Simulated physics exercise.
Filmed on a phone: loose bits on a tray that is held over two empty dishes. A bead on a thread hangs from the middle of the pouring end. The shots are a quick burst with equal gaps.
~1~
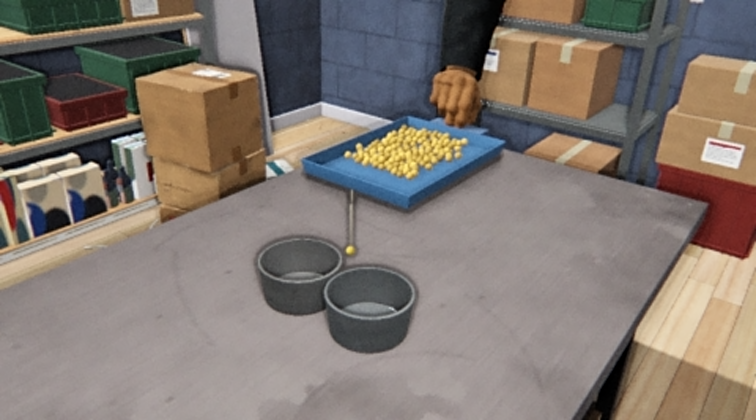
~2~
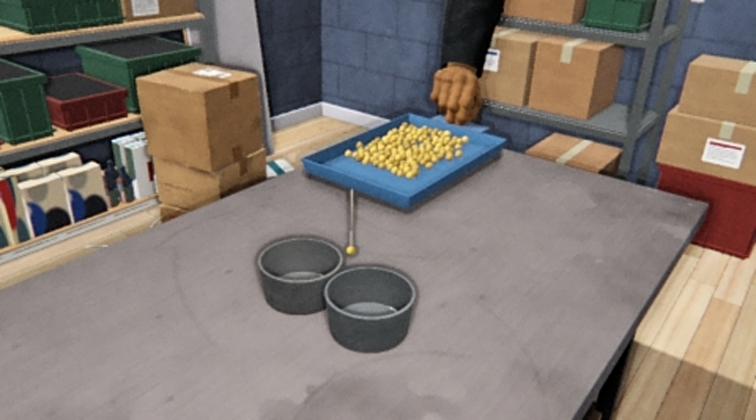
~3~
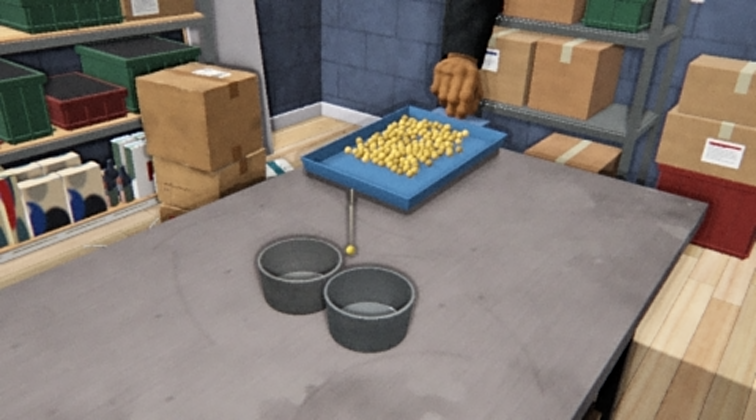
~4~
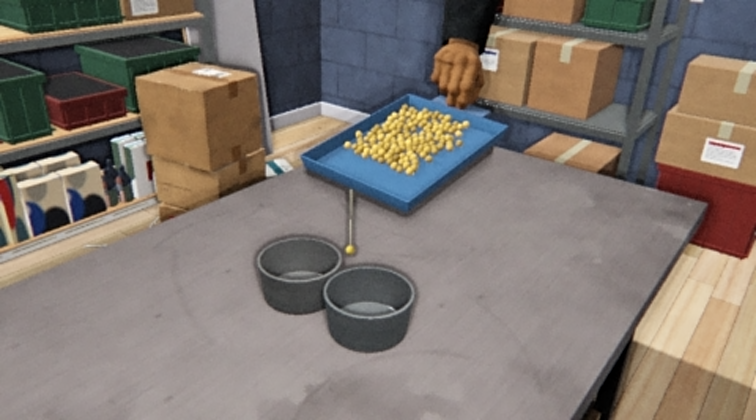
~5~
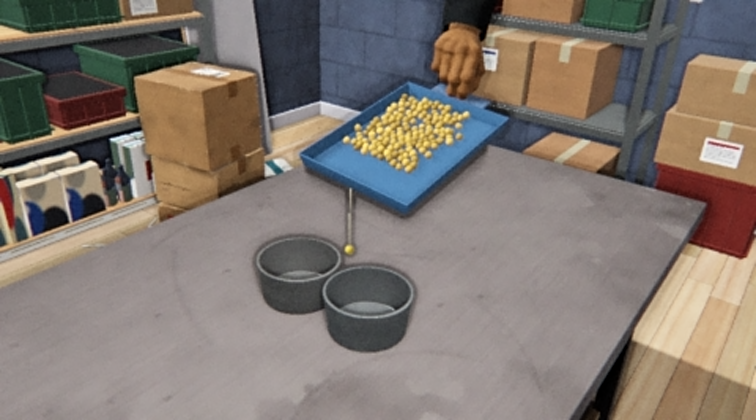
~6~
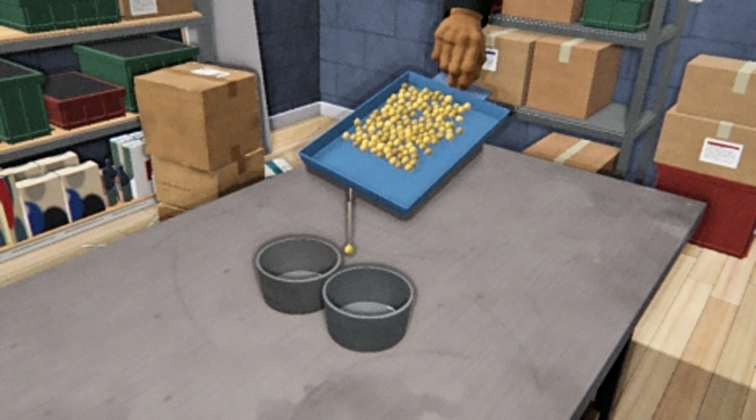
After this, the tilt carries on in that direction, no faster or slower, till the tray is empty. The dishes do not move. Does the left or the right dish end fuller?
It favours the right dish.
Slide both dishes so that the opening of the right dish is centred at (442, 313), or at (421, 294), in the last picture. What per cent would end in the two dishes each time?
About 90 and 70 per cent.
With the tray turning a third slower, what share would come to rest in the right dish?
Close to 70 per cent.
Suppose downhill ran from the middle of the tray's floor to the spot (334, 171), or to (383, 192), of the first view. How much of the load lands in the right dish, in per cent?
First some 0, then 80 per cent.
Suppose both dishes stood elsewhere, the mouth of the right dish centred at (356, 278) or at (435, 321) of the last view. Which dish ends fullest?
At the first place the right-hand dish, at the second the left one.
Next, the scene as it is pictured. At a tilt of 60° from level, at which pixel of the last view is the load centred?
Roughly at (399, 176).
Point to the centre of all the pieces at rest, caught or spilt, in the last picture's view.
Near (377, 320).
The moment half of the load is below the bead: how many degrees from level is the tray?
At some 110 degrees.
Soon, tray tipped steeply; nearly all on the tray; a stray few in the air.
A while on, tray tipped right over; most on the tray; about a quarter in the right dish; a stray few outside both; a stray few in the air.
Towards the end, tray tipped past a quarter turn; most in the right dish; about a quarter outside both.
Finally, tray tipped past a quarter turn; most in the right dish; none in the left dish; about a quarter outside both.
